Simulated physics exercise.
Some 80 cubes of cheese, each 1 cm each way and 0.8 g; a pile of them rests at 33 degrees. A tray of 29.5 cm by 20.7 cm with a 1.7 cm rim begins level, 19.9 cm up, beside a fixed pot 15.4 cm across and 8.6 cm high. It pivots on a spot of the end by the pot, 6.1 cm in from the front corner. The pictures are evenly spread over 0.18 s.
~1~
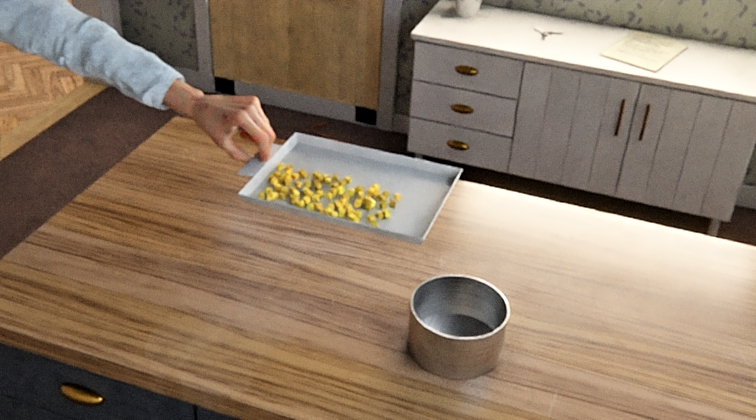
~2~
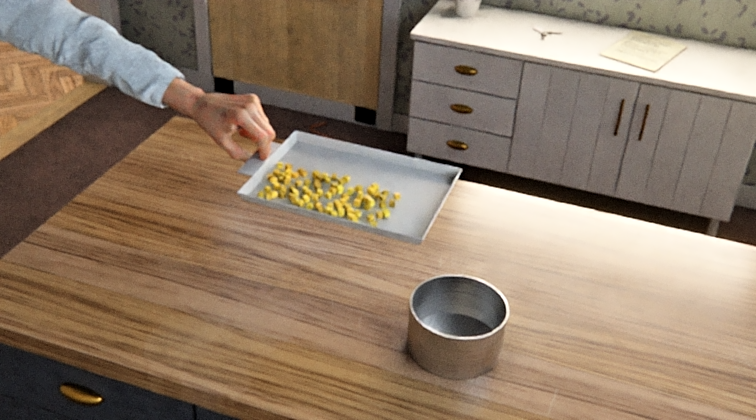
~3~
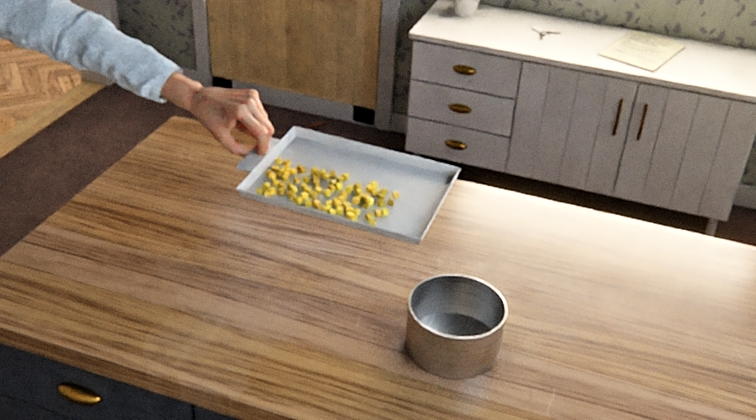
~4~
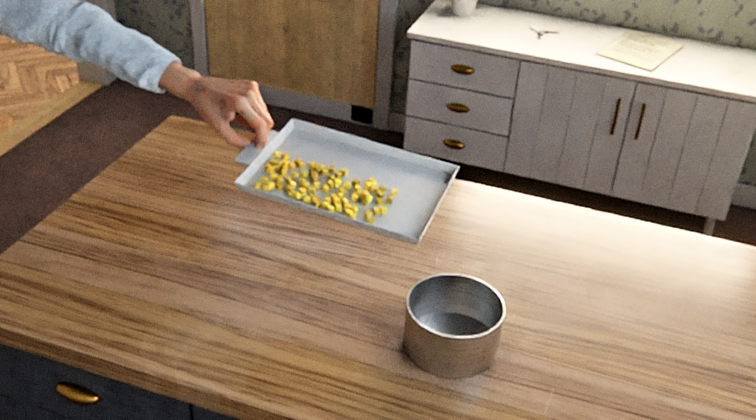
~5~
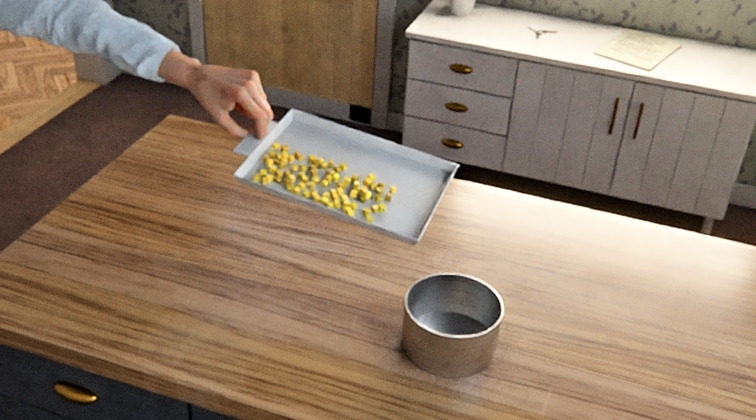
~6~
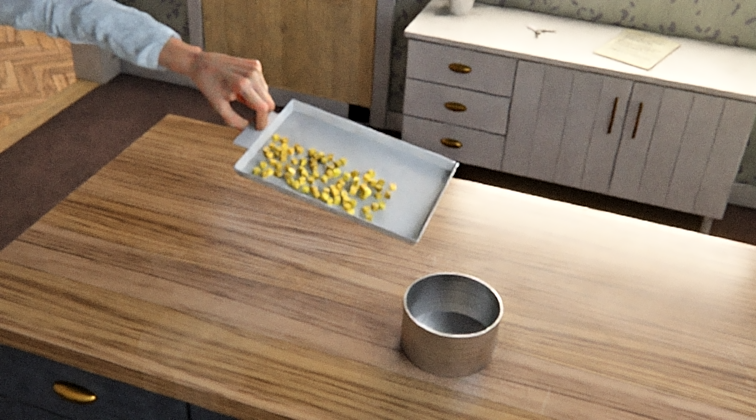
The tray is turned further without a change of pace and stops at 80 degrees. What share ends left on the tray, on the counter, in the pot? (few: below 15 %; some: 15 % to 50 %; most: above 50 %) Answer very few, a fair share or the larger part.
Left on the tray: Very few; on the counter: Very few; in the pot: The larger part.
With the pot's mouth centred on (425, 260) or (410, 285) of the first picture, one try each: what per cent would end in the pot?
Some 0 and 20 per cent.
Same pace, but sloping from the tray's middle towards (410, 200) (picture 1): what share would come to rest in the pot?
Some 55 per cent.
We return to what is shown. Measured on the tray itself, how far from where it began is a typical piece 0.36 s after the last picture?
Some 2 cm.
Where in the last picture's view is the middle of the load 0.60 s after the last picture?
Around (414, 234).
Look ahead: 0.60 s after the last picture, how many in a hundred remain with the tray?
About 80 per cent.
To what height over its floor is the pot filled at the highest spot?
About 1.5 cm.
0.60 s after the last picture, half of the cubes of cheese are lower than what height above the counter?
Roughly 22 cm.
Then, 0.36 s after the last picture, tilt 44 degrees; the tray holds 100 %, the pot 0 %.
Then, 0.60 s after the last picture, tilt 67 degrees; the tray holds 80 %, the pot 0 %.
Then, 0.95 s after the last picture, tilt 80 degrees; the tray holds 5 %, the pot 85 %.
In the end, tray 0 %, counter 5 %, pot 90 %.
